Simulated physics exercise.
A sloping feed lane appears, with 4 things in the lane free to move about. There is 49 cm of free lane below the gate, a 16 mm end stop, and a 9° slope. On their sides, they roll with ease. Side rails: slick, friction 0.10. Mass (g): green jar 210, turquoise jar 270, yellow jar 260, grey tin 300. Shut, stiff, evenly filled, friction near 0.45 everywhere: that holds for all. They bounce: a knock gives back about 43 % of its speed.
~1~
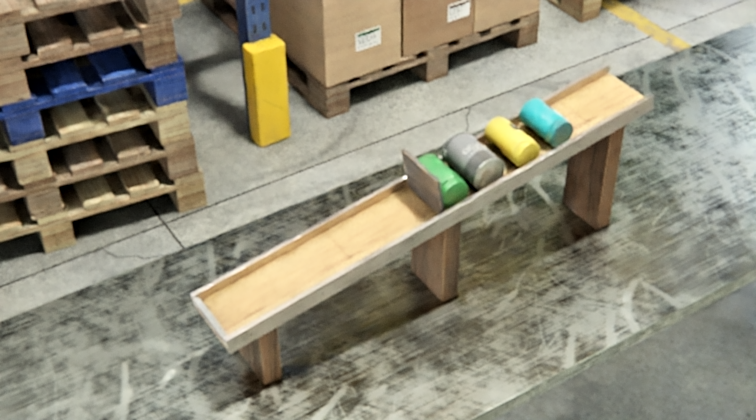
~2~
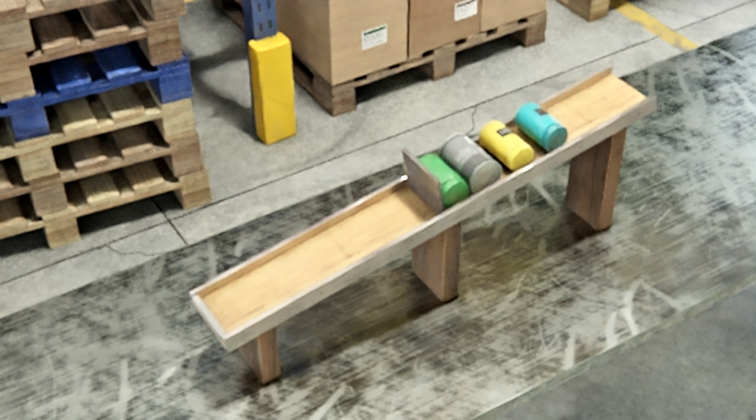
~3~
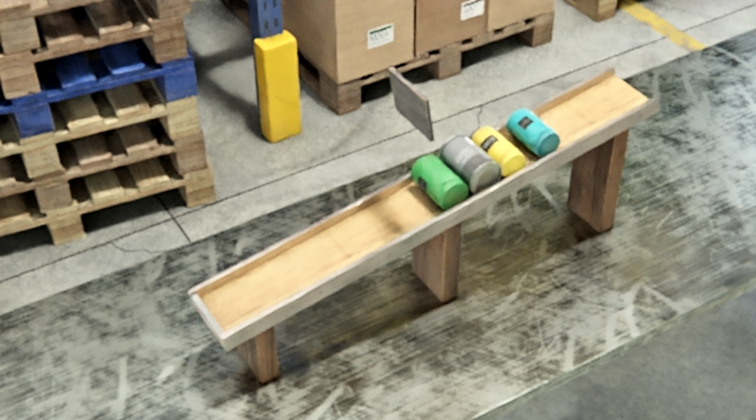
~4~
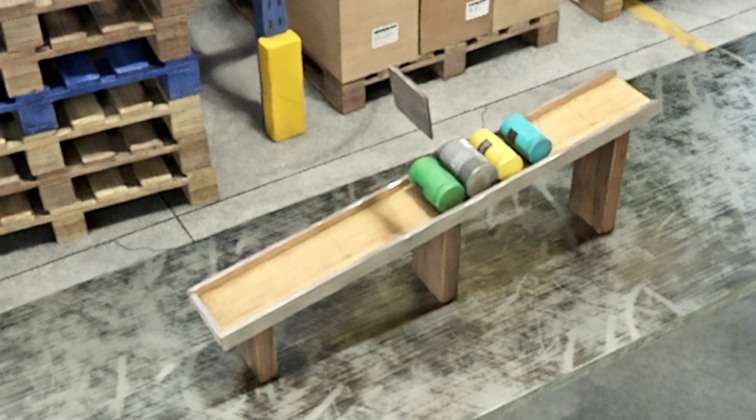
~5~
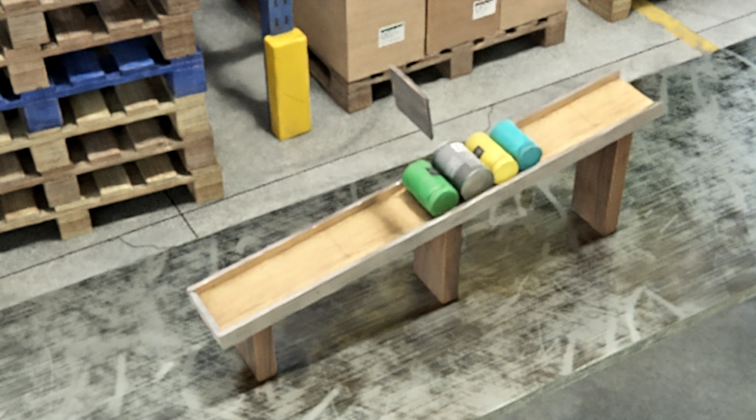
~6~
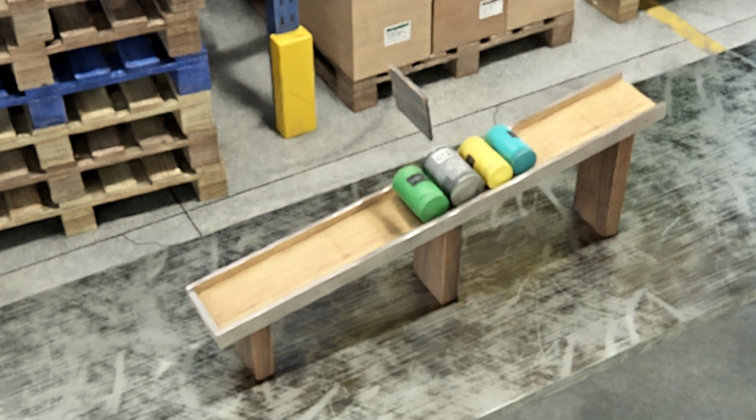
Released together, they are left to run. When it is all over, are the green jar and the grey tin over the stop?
The green jar clears the end, the grey tin clears the end.
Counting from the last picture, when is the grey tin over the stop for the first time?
About 1.0 seconds.
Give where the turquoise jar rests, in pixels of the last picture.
End point: Approx. (247, 285).
Then, 0.50 s after the last picture, leader 16 cm from the stop; green jar near (295, 258); grey tin near (334, 236).
Then, 0.90 s after the last picture, green jar now over the stop; grey tin near (207, 295).
At rest, over the stop, green jar and grey tin; the other 2 in the lane.
